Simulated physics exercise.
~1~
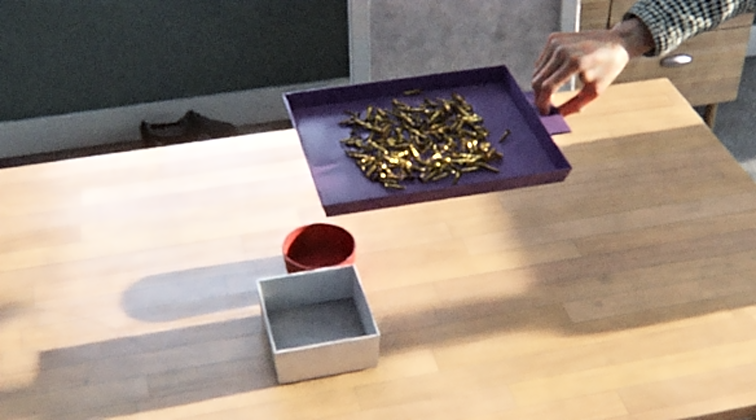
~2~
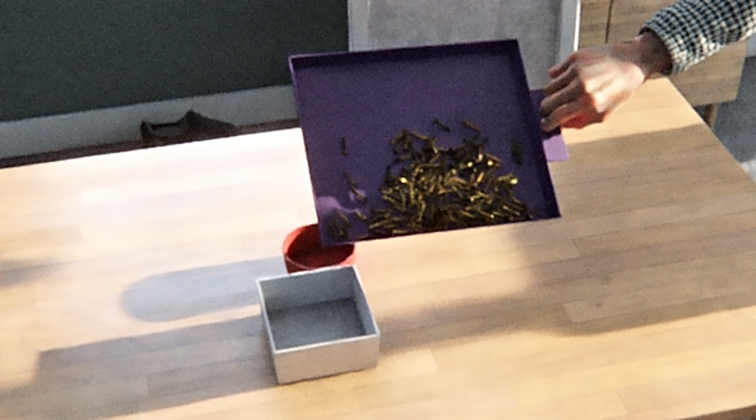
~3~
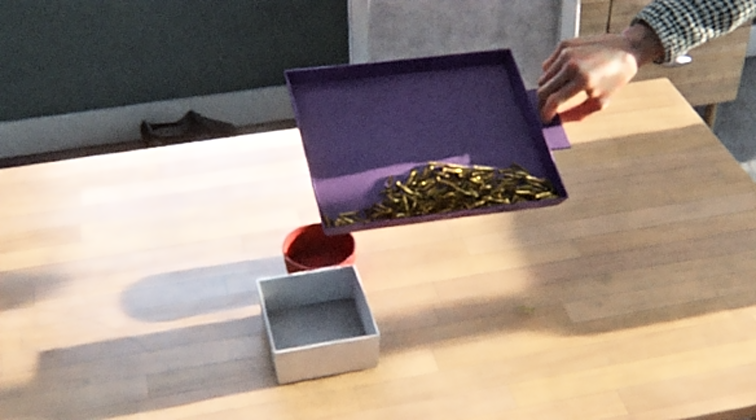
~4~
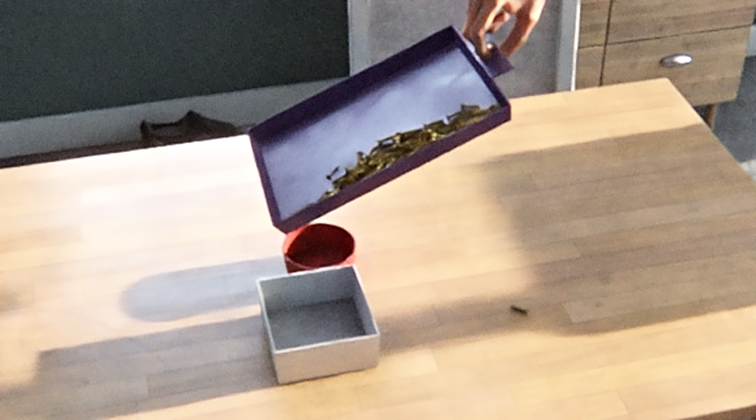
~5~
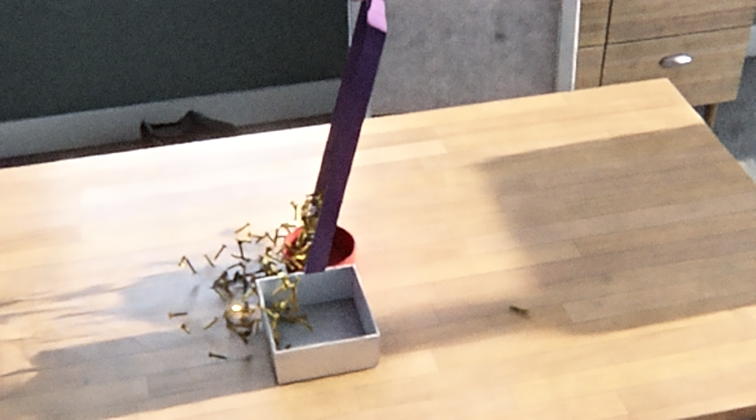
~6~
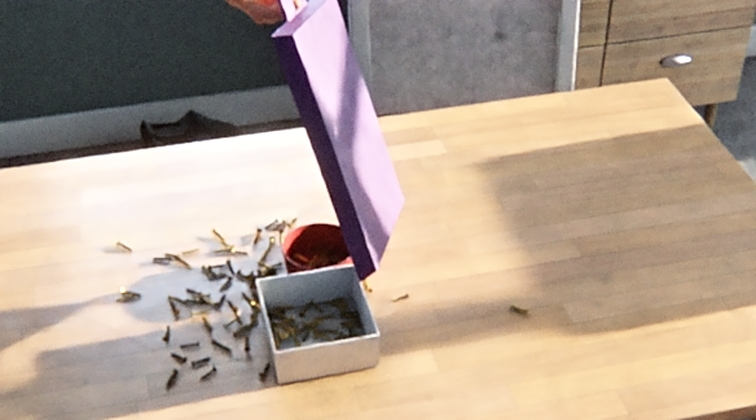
Brass-coloured screws sliding in a purple tray as a hand tips it steeply, spilling many across the table beside two containers.
